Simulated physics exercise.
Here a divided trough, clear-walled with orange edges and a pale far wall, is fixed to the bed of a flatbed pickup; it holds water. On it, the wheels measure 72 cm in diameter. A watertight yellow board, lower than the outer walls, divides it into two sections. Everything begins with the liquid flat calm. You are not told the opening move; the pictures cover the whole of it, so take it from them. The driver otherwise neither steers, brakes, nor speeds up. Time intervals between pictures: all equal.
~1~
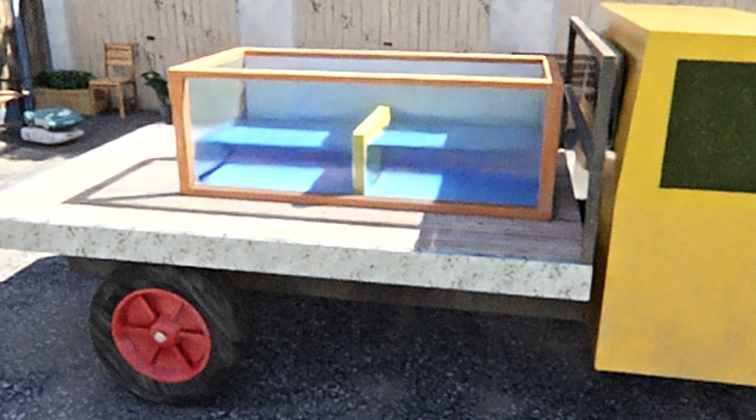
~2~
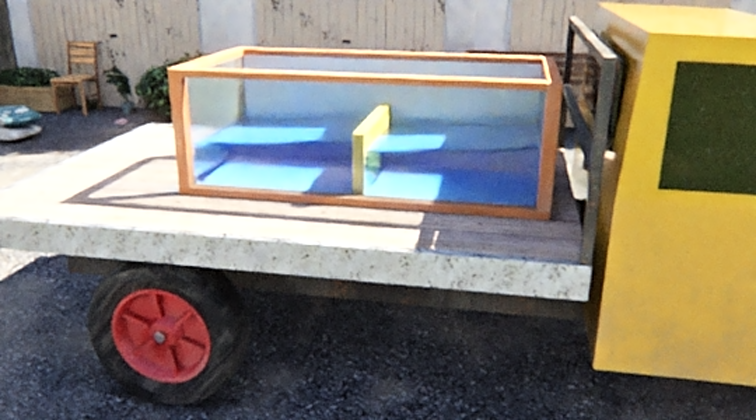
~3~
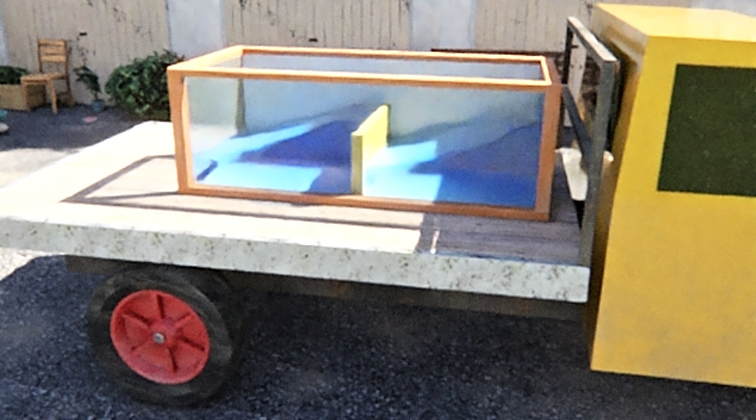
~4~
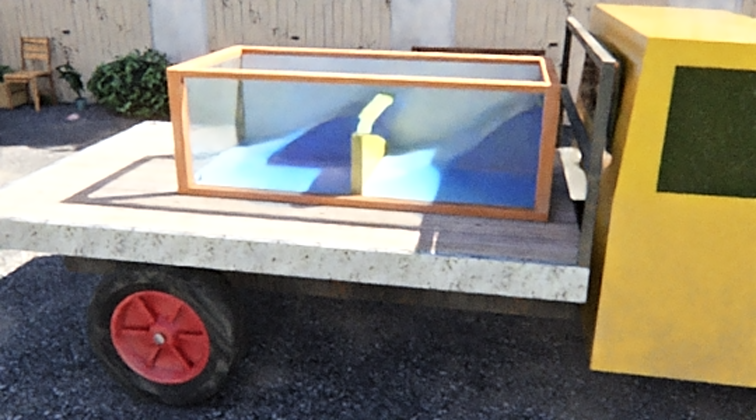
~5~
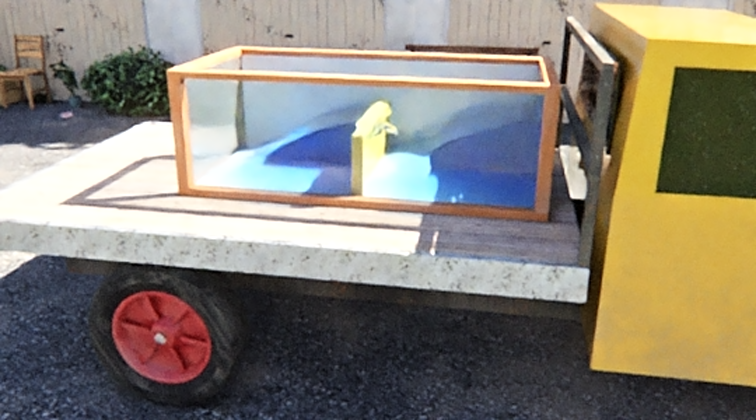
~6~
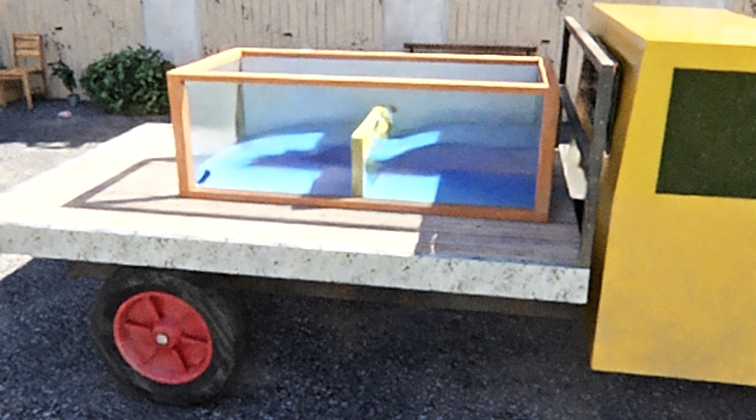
A yellow-cabbed flatbed truck rolled right and slowed to a standstill, while blue water in its divided trough surged up toward the right, splashed over the yellow divider, then sank back somewhat flatter.
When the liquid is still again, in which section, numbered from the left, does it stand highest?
I would say in the second one.
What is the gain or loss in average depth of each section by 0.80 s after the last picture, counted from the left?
Reading from the left, the first one is down by 3 and the second is up by 3.
Then, 0.30 s later than the final frame, the sections hold 20, 28 cm, left to right.
Then, 0.80 s later than the final frame, the sections hold 21, 27 cm, left to right.
Then, 1.20 s later than the final frame, the sections hold 21, 27 cm, left to right.
Then, 2.99 s later than the final frame, the sections hold 22, 26 cm, left to right.
